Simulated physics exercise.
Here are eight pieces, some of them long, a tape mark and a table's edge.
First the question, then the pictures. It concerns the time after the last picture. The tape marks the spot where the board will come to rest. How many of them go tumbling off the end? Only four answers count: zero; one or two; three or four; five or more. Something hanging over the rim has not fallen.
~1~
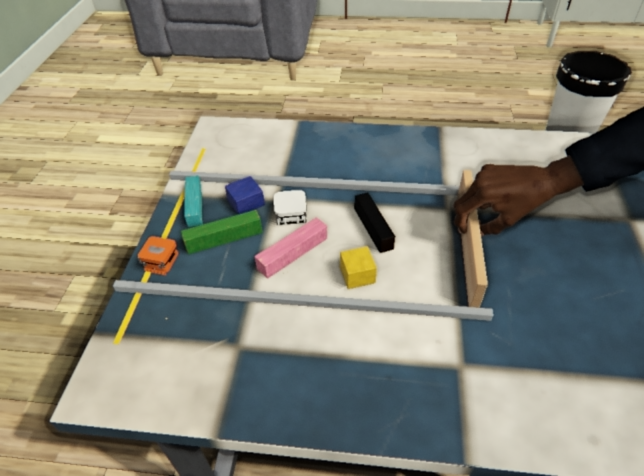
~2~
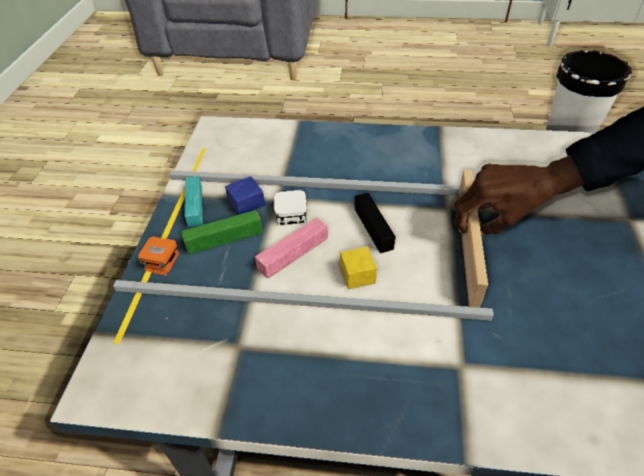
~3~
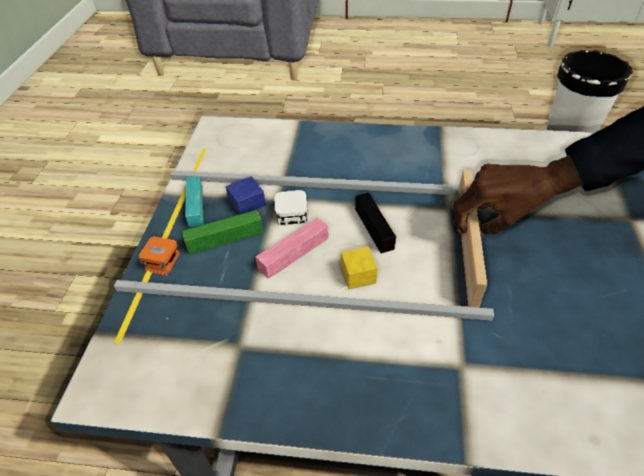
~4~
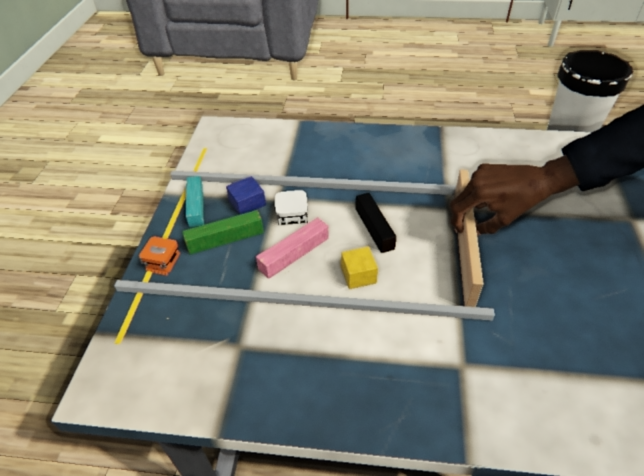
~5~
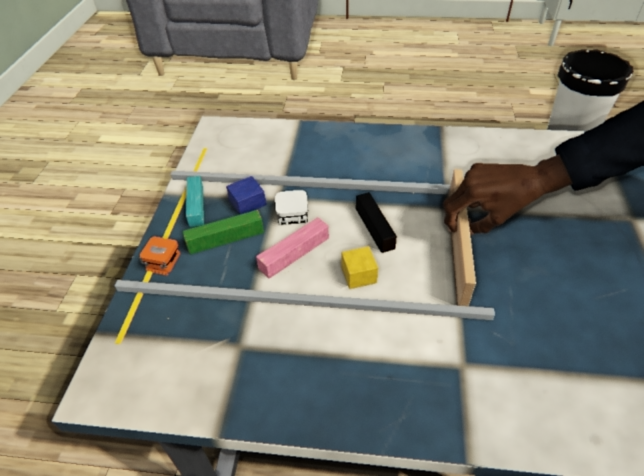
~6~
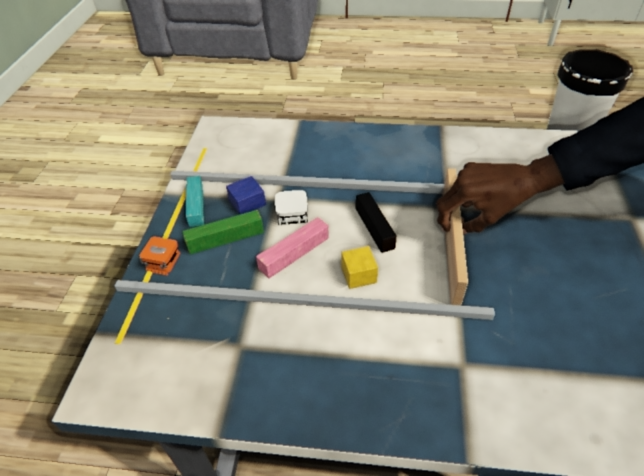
My answer: Five or more.
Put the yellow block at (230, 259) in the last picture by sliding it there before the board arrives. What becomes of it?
I reckon from there it drops down.
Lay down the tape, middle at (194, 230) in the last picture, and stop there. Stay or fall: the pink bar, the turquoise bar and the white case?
OK, so the pink bar stays where it is, the turquoise bar comes off, and the white case? It stays where it is.
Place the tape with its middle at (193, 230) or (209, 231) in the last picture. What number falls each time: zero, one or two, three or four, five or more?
The counts, in order, are three to four and one or two.
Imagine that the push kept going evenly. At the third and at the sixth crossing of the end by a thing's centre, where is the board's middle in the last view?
At the first moment about (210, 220), at the next about (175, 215).
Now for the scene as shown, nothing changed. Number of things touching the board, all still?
Counting them up gives 2.
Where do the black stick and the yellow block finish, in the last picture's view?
The black stick stops around (167, 208); the yellow block around (140, 250).
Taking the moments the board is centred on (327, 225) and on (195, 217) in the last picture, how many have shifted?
In order, the tallies are 3 and 8.
Early on, none off yet; orange case at rest near (161, 256); turquoise bar at rest near (195, 201); green bar at rest near (224, 232).
A while later, none off yet; orange case at rest near (160, 256); turquoise bar at rest near (195, 201); green bar travelled a little near (214, 231).
Further along, none off yet; orange case travelled about its own width near (128, 268); turquoise bar leaning a little near (150, 203); green bar travelled about its own width near (165, 229).
Finally, the number that fall off is five or more; lost, pink bar, white case, blue block, green bar, turquoise bar and orange case.
